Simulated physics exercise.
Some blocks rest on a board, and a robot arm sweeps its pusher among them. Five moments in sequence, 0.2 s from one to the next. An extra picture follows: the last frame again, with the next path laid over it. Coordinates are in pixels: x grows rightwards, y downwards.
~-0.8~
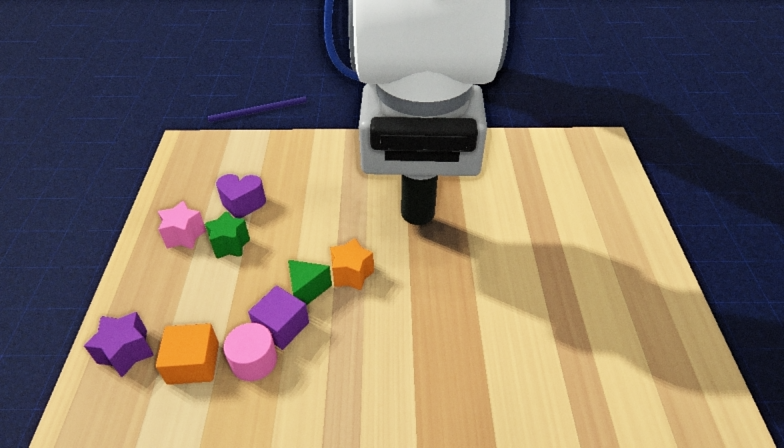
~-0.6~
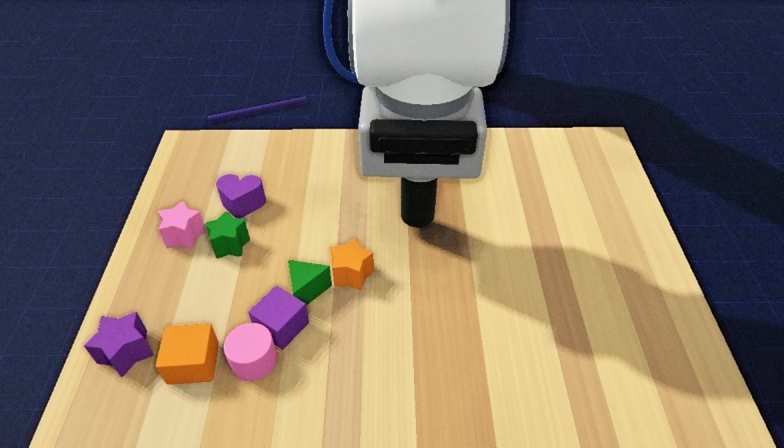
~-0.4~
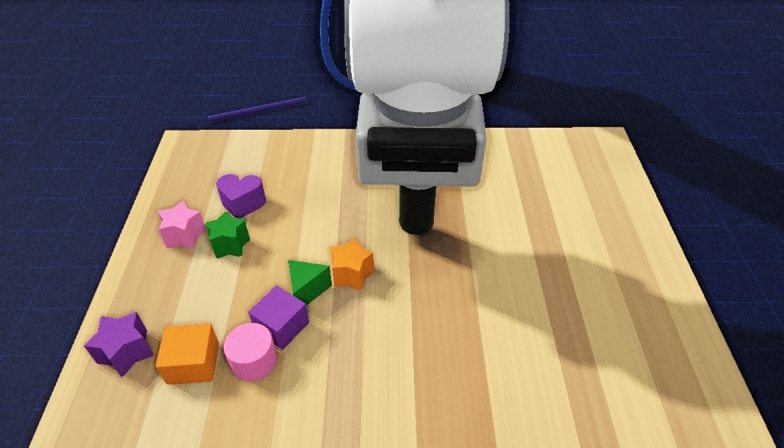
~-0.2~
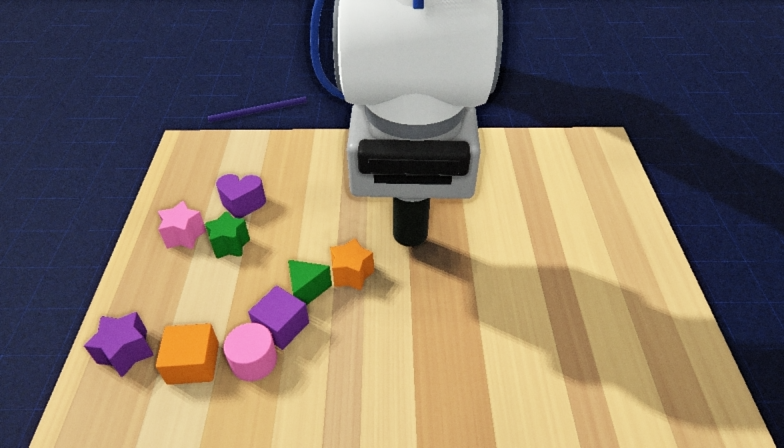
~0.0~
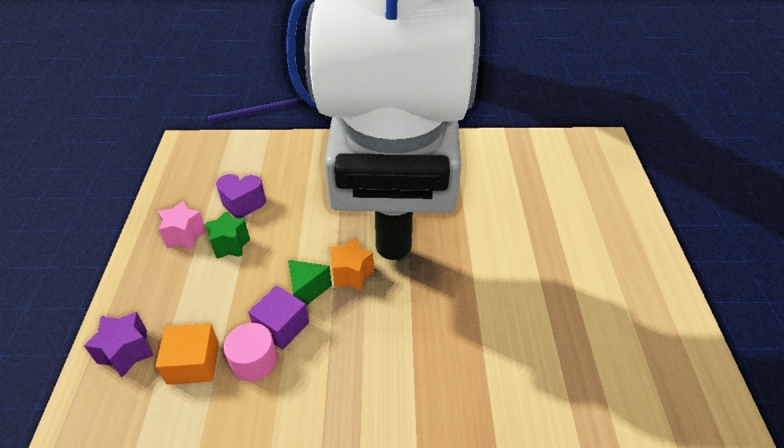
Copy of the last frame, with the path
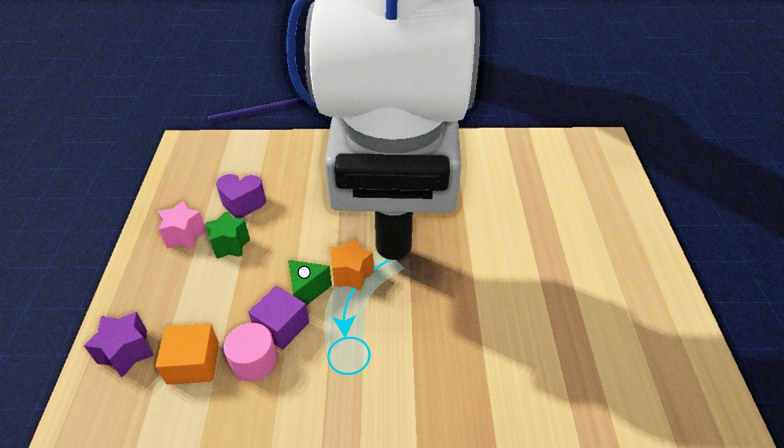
Robot arm holding still, then moving its black pusher slightly left and nearer an orange star among unmoving colourful blocks.
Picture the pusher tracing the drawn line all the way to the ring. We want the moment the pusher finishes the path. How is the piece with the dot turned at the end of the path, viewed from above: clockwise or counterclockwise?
From the top, the block rotates counterclockwise.
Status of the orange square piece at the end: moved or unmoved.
When the path is over, the orange square piece is still on its spot.
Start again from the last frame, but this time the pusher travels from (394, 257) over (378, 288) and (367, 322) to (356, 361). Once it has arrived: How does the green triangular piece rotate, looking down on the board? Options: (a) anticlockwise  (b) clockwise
a - anticlockwise.
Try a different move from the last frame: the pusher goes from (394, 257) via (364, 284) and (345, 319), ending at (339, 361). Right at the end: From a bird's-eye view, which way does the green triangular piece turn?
From overhead, anticlockwise.
Path on the board, from (394, 257) via (361, 280) and (344, 315), ending at (349, 355); the dot is on the green triangular piece.
What follows on the original path. One third of the way, pusher (360, 272); green triangular piece (290, 273), turned 25° anticlockwise; orange star (325, 272), turned 25° clockwise.
Two thirds of the way, pusher (343, 306); pink round block (235, 349); purple square piece (263, 312); green triangular piece (283, 271), turned 25° anticlockwise; orange star (305, 297), turned 45° clockwise.
At the end, pusher (348, 347); orange square piece in place; pink round block (233, 350); purple square piece (260, 312); green triangular piece (283, 271), turned 25° anticlockwise; orange star (305, 299), turned 55° clockwise.
